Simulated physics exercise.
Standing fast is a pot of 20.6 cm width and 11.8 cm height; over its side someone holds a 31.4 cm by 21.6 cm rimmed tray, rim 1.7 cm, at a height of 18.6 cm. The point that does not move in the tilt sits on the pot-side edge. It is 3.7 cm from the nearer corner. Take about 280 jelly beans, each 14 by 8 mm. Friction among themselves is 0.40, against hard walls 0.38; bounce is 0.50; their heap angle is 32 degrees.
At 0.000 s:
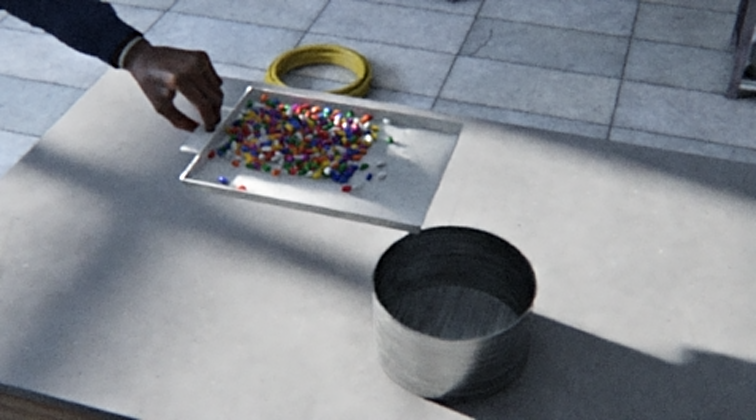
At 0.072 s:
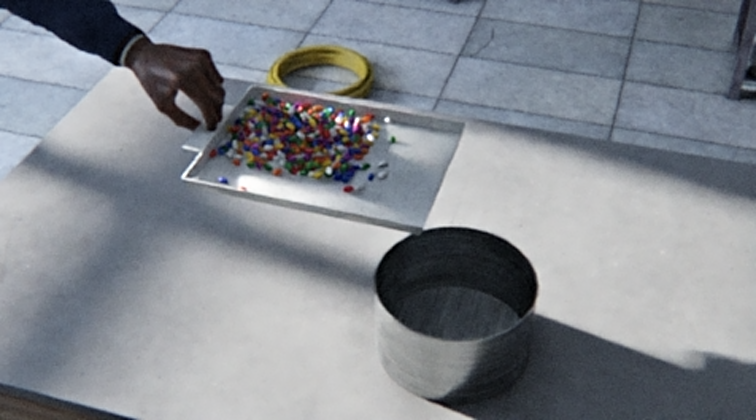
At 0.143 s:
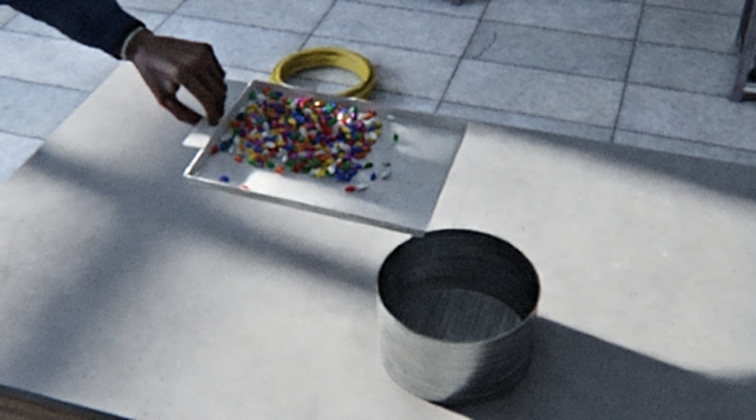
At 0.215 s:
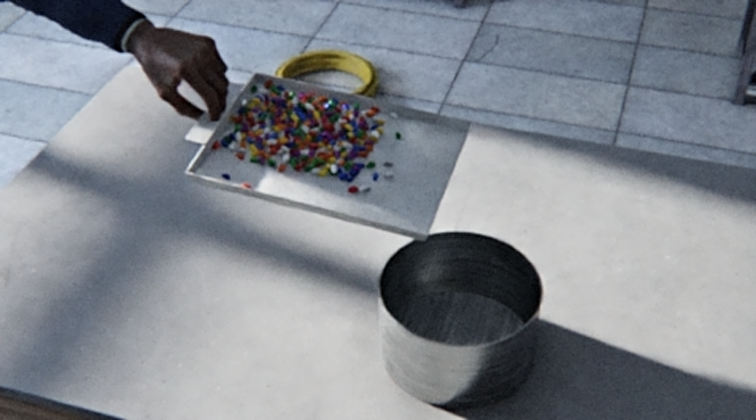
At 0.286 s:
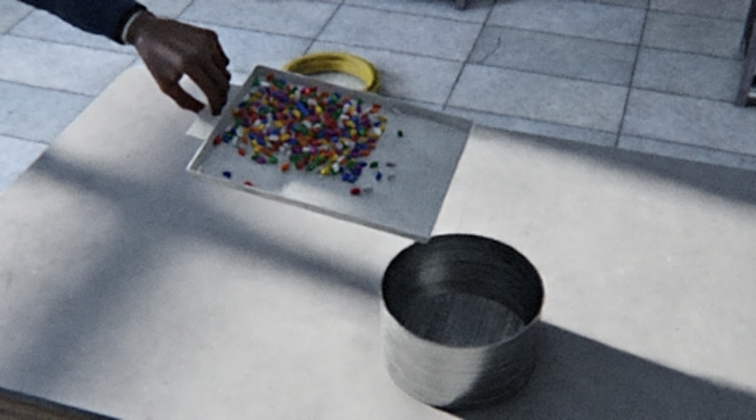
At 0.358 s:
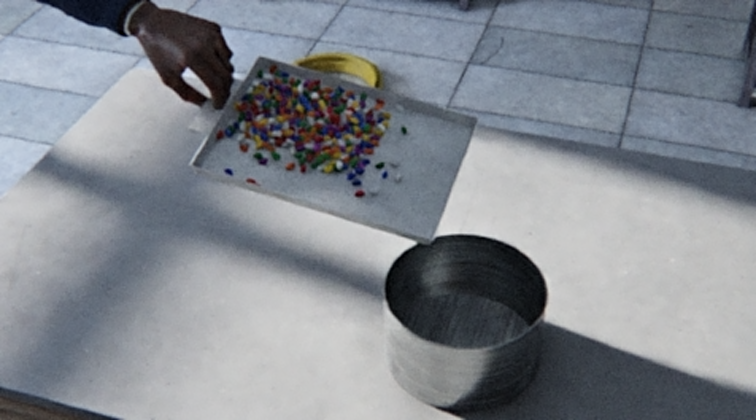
In the video, a hand at the left holds a rimmed tray of colourful jelly beans beside a round metal pot on a table, then gradually raises the tray's far left side, tilting it toward the lower right.
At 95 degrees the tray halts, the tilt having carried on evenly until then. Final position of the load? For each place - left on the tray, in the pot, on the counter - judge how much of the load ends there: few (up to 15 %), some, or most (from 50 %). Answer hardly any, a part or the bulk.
Left on the tray: Hardly any; pot: The bulk; counter: Hardly any.
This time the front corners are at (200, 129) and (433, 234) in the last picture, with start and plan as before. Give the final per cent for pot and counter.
Per cent by place - pot 65, counter 35.
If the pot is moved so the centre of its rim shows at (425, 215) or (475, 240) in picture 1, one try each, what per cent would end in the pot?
About 0 and 30 per cent.
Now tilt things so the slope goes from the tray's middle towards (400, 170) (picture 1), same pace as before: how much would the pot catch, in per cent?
That would be close to 25 per cent.
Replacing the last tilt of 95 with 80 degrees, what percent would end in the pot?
Estimated share: About 95 %.
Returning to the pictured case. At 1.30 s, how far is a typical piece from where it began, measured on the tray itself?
It has moved some 18 cm from its start.
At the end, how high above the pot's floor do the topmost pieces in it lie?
It stands at some 2.0 cm.
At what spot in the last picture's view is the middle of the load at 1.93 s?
Near (422, 248).
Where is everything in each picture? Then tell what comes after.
Tray tilt 0 degrees, front corners at (185, 177) and (419, 223); middle of the pieces at (300, 137); pot at (454, 279), in the first frame.
Tray tilt 1 degrees, front corners at (187, 177) and (420, 224); middle of the pieces at (302, 136), in the second frame.
Tray tilt 3 degrees, front corners at (189, 174) and (423, 227), lowest corner right front; middle of the pieces at (304, 132), in the third frame.
Tray tilt 6 degrees, front corners at (190, 171) and (425, 231), lowest corner right front; middle of the pieces at (306, 129), in the fourth frame.
Tray tilt 9 degrees, front corners at (191, 168) and (427, 234), lowest corner right front; middle of the pieces at (308, 125), in the fifth frame.
Tray tilt 12 degrees, front corners at (194, 164) and (431, 236), lowest corner right front; middle of the pieces at (311, 120); pot at (465, 288). The tray's pace is about 40 degrees a second, in the sixth frame.
After 1.30 s, tilt 50 degrees; the tray holds 85 %, the pot 5 %.
Then, at 1.93 s, tilt 76 degrees; the tray holds 55 %, the pot 35 %.
After 2.61 s, tilt 95 degrees; the tray holds 0 %, the pot 95 %.
At rest (3.2 s), tray 0 %, pot 95 %, counter 5 %.
